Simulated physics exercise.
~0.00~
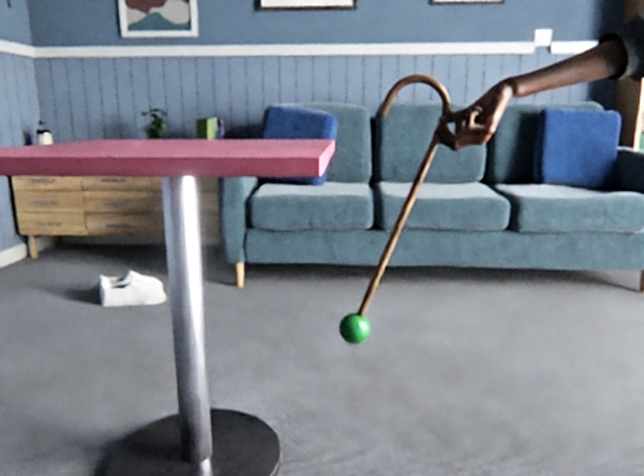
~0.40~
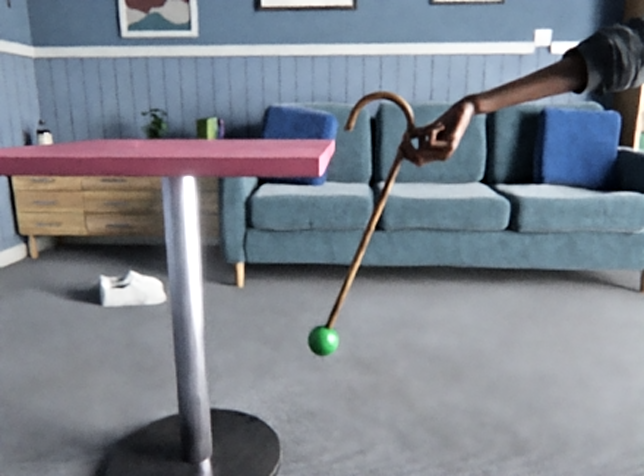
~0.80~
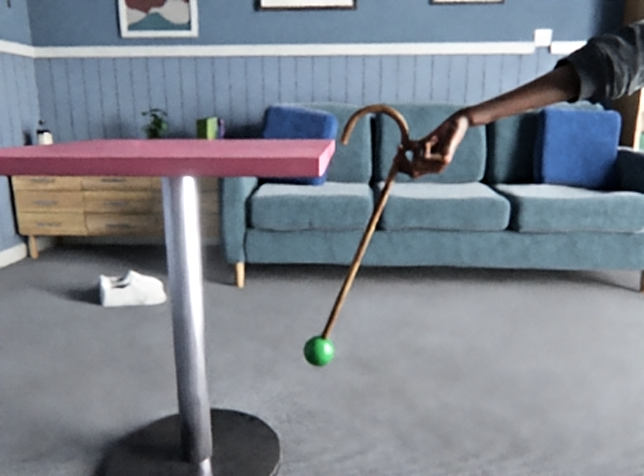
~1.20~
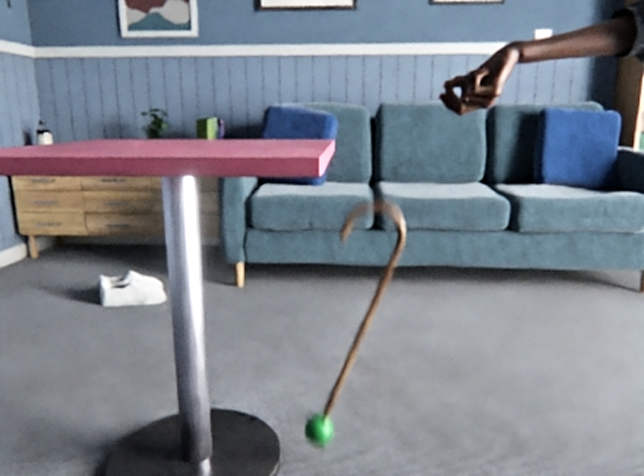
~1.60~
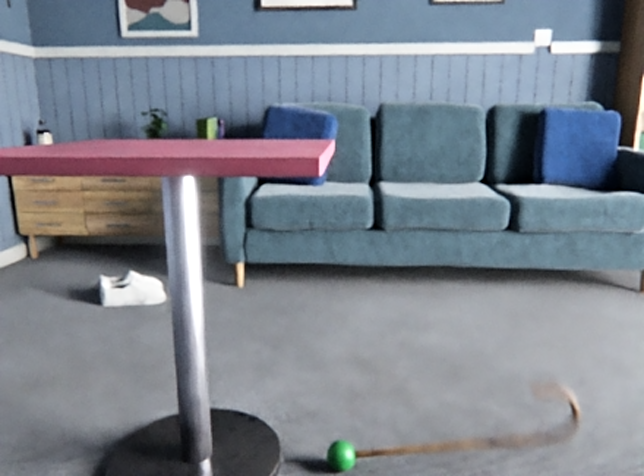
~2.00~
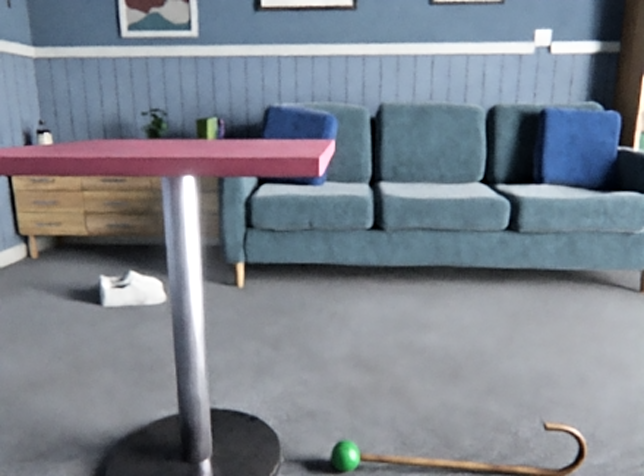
A wooden cane with a green ball at its lower end was carried left and down by a hand toward a small red-topped table, then let go. It dropped beside the table, tipped over to the right, and ended up lying on the floor.
